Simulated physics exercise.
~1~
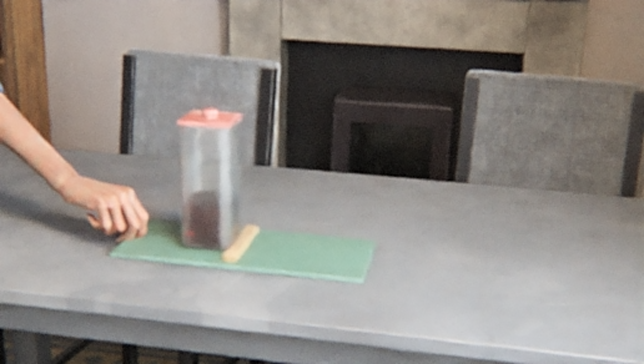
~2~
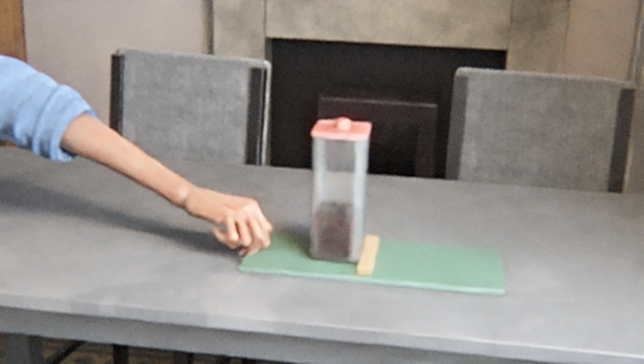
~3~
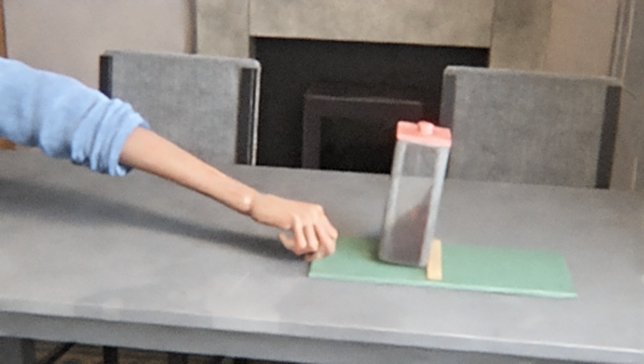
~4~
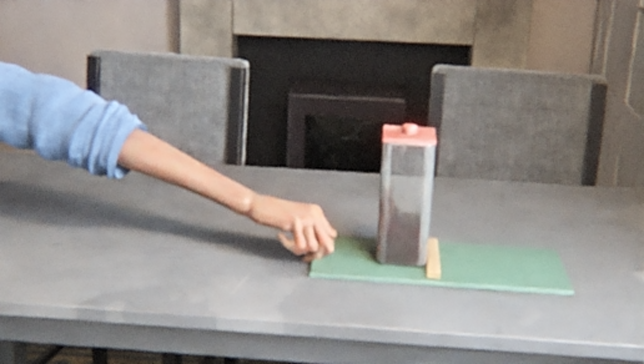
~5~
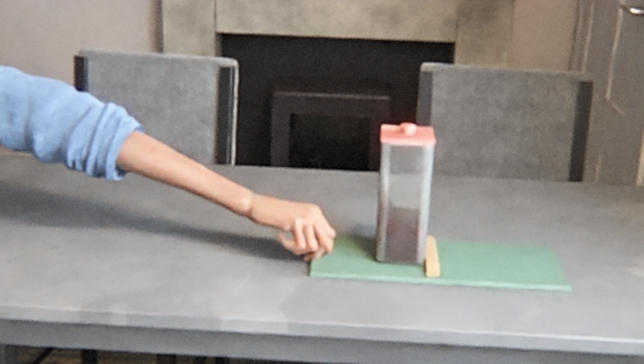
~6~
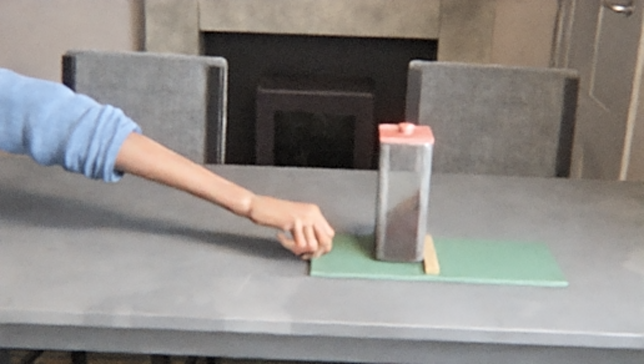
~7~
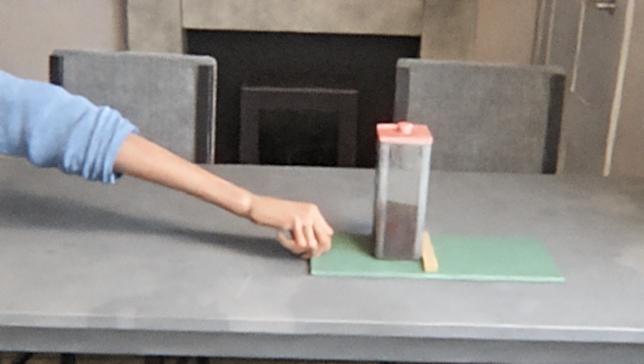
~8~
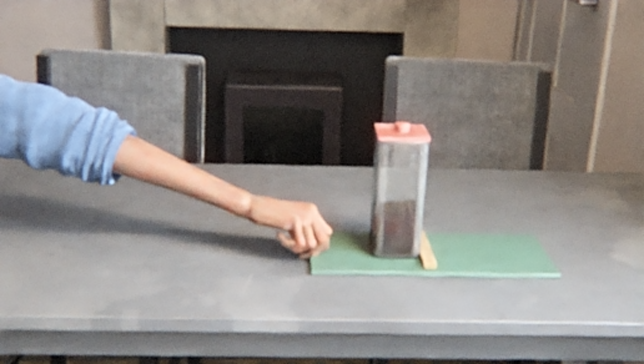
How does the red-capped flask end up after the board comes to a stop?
The flask ends up standing upright on the green board, next to the low batten.
